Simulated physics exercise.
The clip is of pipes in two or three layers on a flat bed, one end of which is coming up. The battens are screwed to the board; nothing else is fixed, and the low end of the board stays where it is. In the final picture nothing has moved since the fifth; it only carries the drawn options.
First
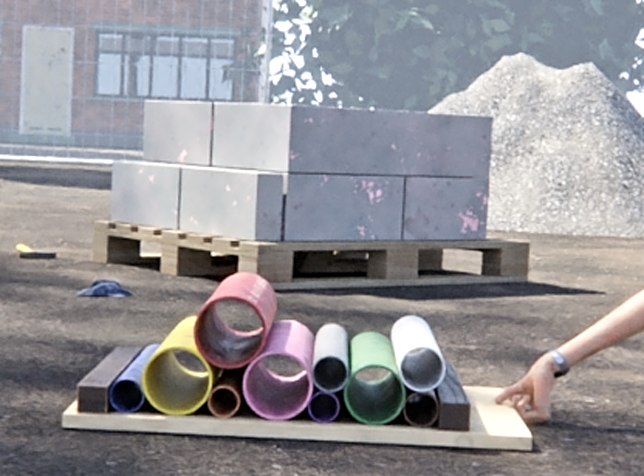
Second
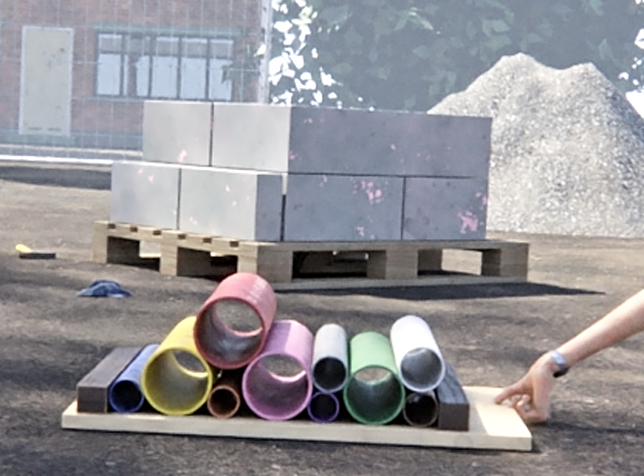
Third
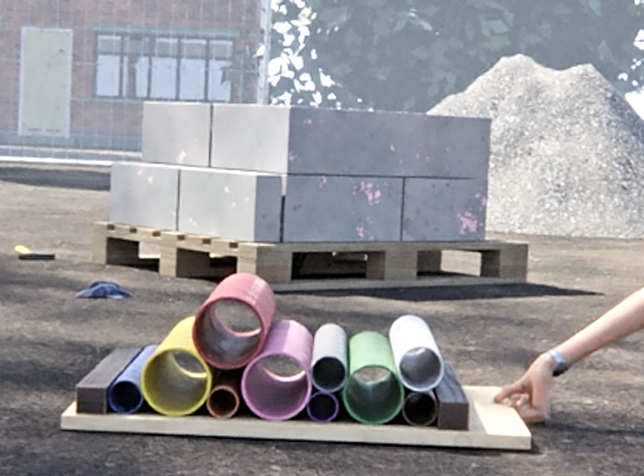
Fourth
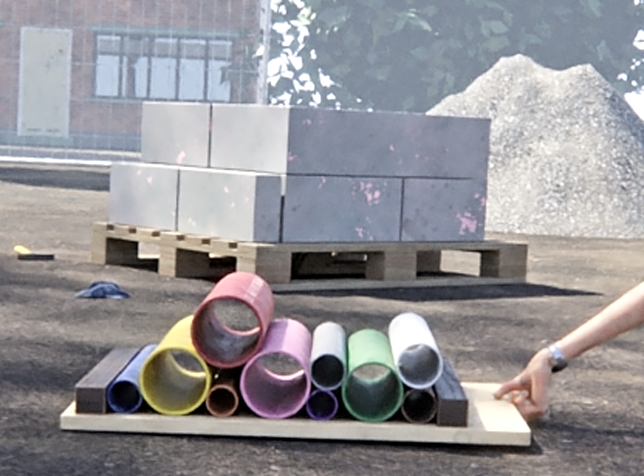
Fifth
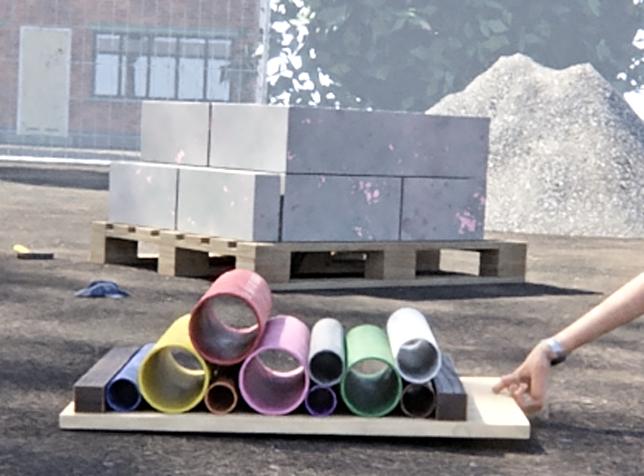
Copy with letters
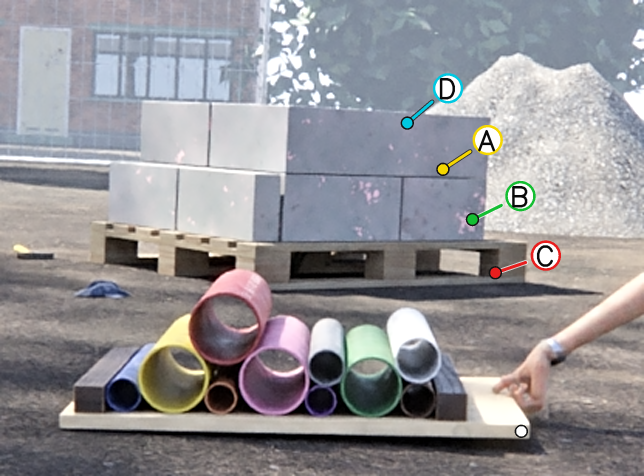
A hand slightly raising the right end of a board stacked with colourful pipes between dark battens, the pipes staying in place.
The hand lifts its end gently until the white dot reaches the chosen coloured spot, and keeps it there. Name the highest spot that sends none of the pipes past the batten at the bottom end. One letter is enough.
Up to A.
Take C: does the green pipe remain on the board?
The green pipe: Yes.
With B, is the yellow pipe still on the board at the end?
The yellow pipe: Yes.
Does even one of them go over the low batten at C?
No, at C.
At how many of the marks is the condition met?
Three of the four.
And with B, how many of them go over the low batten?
The count is none.
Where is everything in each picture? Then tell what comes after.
The first picture shows white pipe (422, 369); red pipe (230, 332); grey pipe (330, 374).
The second picture shows grey pipe (330, 374); board (301, 393).
The third picture shows board (300, 393); green pipe (374, 394); brown pipe (420, 409); red pipe (228, 333).
The fourth picture shows board (300, 392); blue pipe (124, 396); yellow pipe (175, 381).
The fifth picture shows board (298, 388); blue pipe (124, 394); yellow pipe (174, 378).
On the copy, A at (443, 169); B at (473, 219); C at (495, 273); D at (407, 123); the white dot at (521, 431).
On A. First, board at 20°.
Then, board at 36°.
Finally, board at 36°, none over the low batten.
By contrast, B none over the low batten; C none over the low batten; D three over the low batten (pink, red, grey).
